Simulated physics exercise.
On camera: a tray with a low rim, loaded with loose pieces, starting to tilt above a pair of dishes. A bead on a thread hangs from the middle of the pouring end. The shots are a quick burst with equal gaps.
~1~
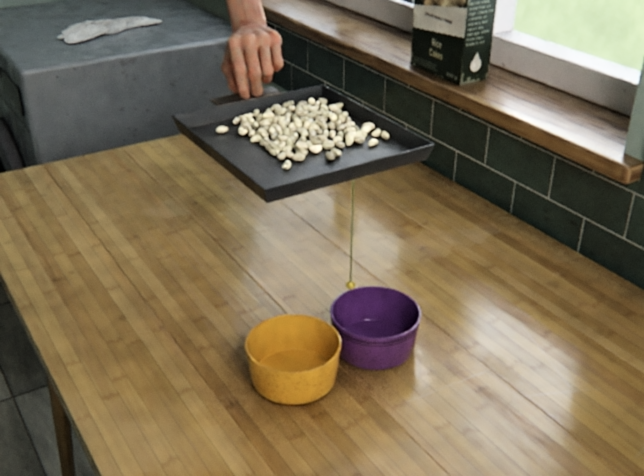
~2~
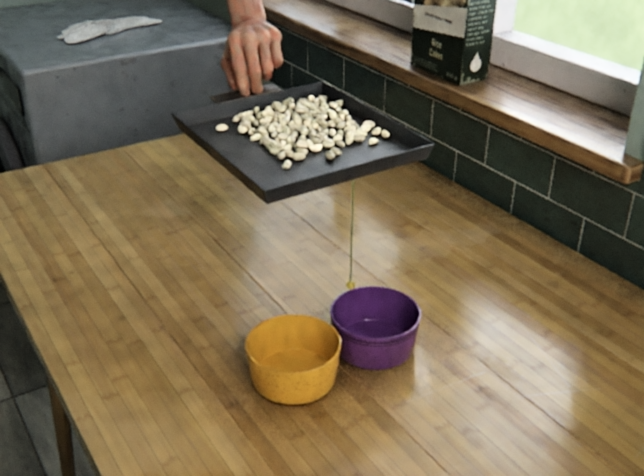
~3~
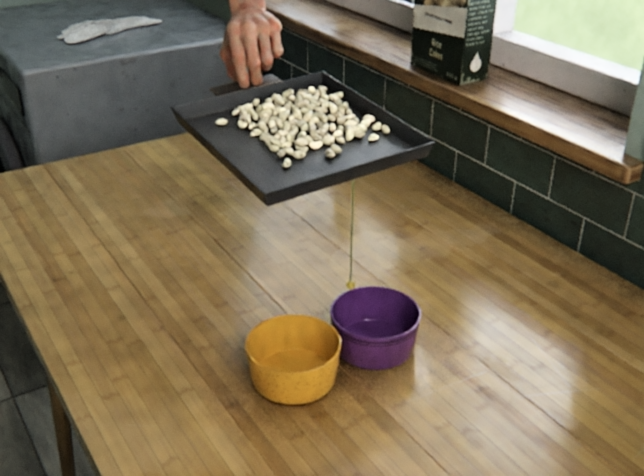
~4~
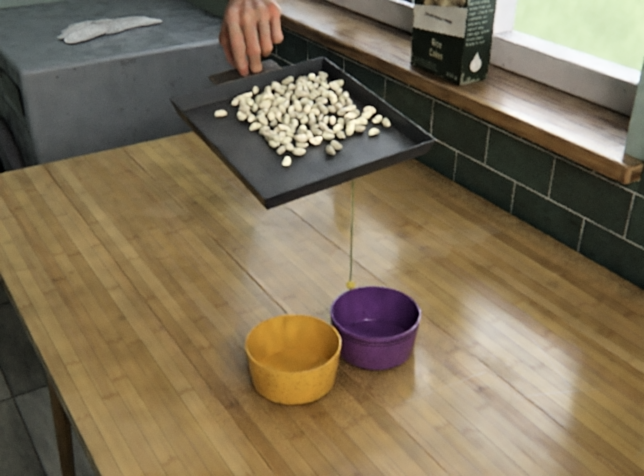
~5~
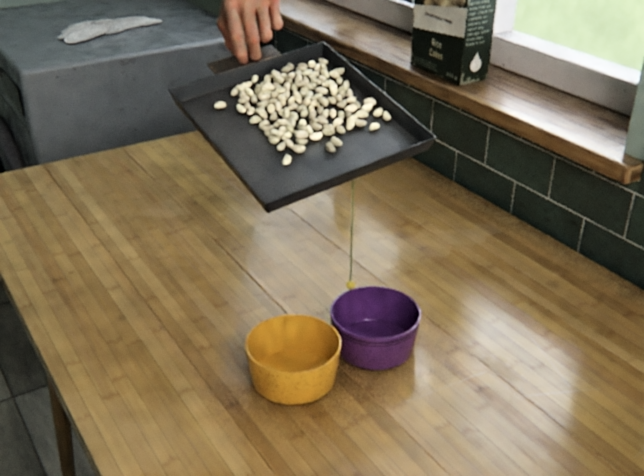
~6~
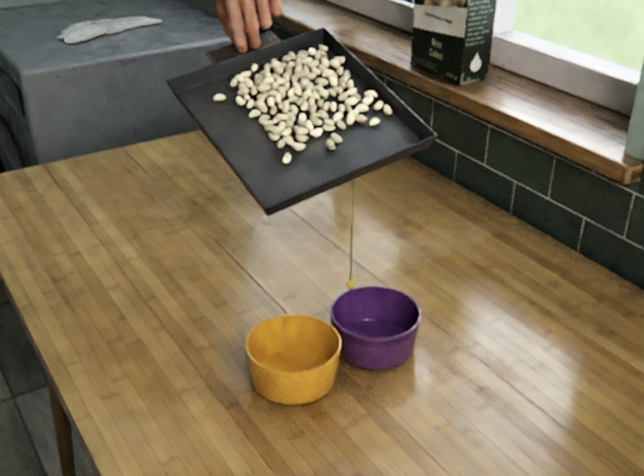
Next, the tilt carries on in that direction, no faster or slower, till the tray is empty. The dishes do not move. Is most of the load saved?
They take the larger part between them.
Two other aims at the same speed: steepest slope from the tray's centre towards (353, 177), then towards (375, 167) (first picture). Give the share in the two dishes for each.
In turn 50 and 30 in a hundred.
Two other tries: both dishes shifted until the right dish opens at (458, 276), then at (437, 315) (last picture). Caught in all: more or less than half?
The first try: Less than half. The second: Under half.
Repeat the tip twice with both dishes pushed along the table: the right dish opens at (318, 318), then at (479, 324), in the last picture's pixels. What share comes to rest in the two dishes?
Roughly 70 per cent, and 0 per cent.
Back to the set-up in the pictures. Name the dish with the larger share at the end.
That is left.
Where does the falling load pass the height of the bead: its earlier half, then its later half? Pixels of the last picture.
First near (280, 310), later near (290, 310).
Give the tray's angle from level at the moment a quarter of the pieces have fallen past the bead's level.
At some 90 degrees.
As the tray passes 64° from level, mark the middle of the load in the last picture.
Roughly at (295, 173).
Soon after the last picture, tray tipped steeply; nearly all on the tray; a small part in the air.
A little later, tray tipped past a quarter turn; about half on the tray; about a quarter in the left dish; a stray few in the right dish; a small part outside both; a small part in the air.
Later still, tray tipped past a quarter turn; about half in the left dish; a small part in the right dish; about a third outside both.
At rest, tray tipped past a quarter turn; about half in the left dish; a small part in the right dish; about a third outside both.
